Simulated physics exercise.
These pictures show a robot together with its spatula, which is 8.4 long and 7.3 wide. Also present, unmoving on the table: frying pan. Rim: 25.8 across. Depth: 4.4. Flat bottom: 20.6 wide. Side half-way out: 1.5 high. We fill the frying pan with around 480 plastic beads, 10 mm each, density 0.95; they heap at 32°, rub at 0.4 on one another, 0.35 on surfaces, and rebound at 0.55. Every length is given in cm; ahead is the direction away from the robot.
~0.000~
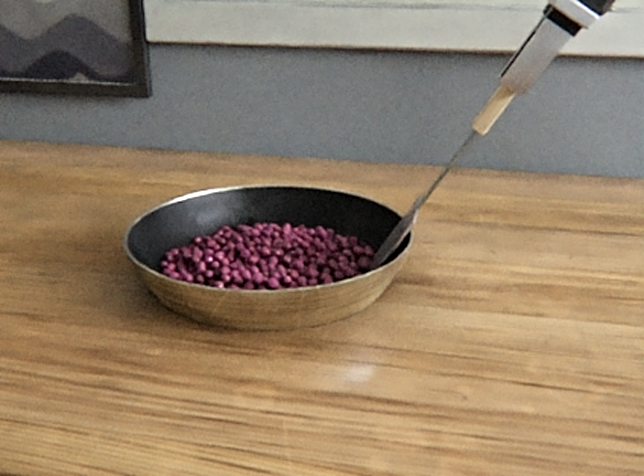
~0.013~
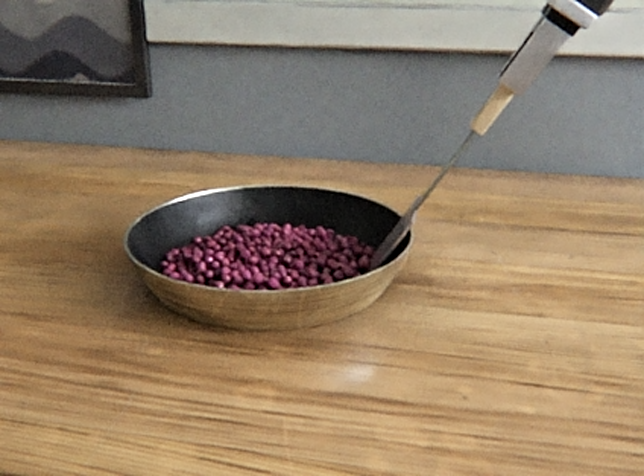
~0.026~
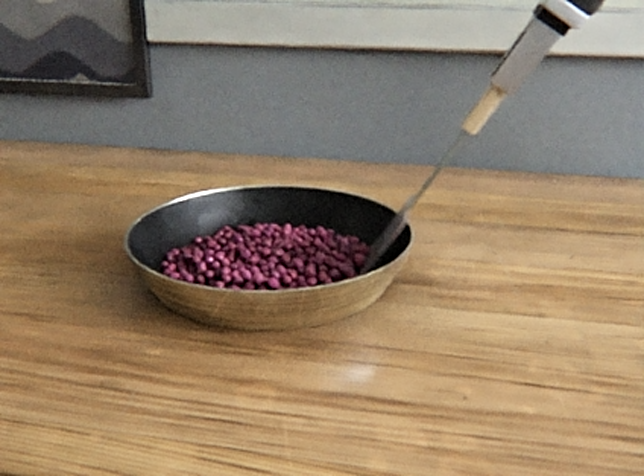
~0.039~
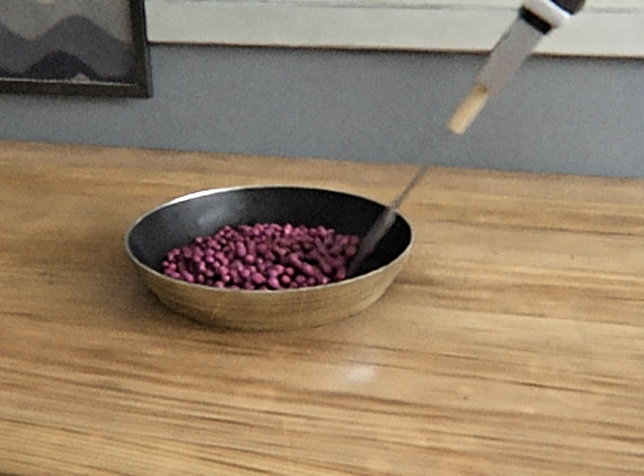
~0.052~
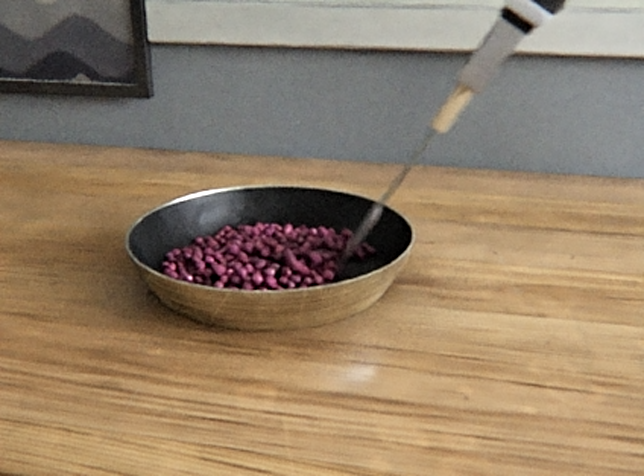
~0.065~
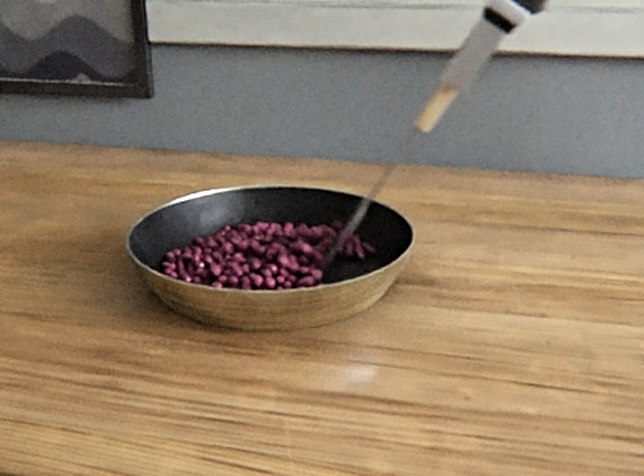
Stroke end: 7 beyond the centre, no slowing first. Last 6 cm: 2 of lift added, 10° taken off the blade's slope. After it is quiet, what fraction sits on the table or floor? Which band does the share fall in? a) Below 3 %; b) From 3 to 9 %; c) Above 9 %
(b) From 3 to 9 %.
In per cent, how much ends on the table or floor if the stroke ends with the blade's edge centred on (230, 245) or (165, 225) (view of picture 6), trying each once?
Roughly 0 and 20 per cent.
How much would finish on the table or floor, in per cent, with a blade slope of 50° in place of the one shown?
That gives about 5 in a hundred.
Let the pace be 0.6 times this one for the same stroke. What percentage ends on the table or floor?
Estimate: Approx. 0 %.
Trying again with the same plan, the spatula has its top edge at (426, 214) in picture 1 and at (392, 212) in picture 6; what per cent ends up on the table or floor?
Off the vessel, on the table or floor: Some 0 percent.
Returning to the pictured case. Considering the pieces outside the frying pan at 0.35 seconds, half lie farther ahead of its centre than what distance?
18 cm.
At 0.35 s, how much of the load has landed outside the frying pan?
About 4 per cent.
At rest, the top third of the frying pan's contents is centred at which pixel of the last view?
Somewhere near (187, 243) in the last picture.
After 0.10 s, sloping 58°, highest piece 6 above the table; 483 in the frying pan.
After 0.13 s, sloping 55°, highest piece 6 above the table; 483 in the frying pan.
After 0.35 s, sloping 48°, highest piece 5 above the table; 458 in the frying pan, 20 on the table or floor, 5 on the blade or in flight.
After 1.40 s, sloping 48°, highest piece 4 above the table; 458 in the frying pan, 25 on the table or floor.
At rest, 458 in the frying pan, 25 on the table or floor. That is 5 % on the table or floor.
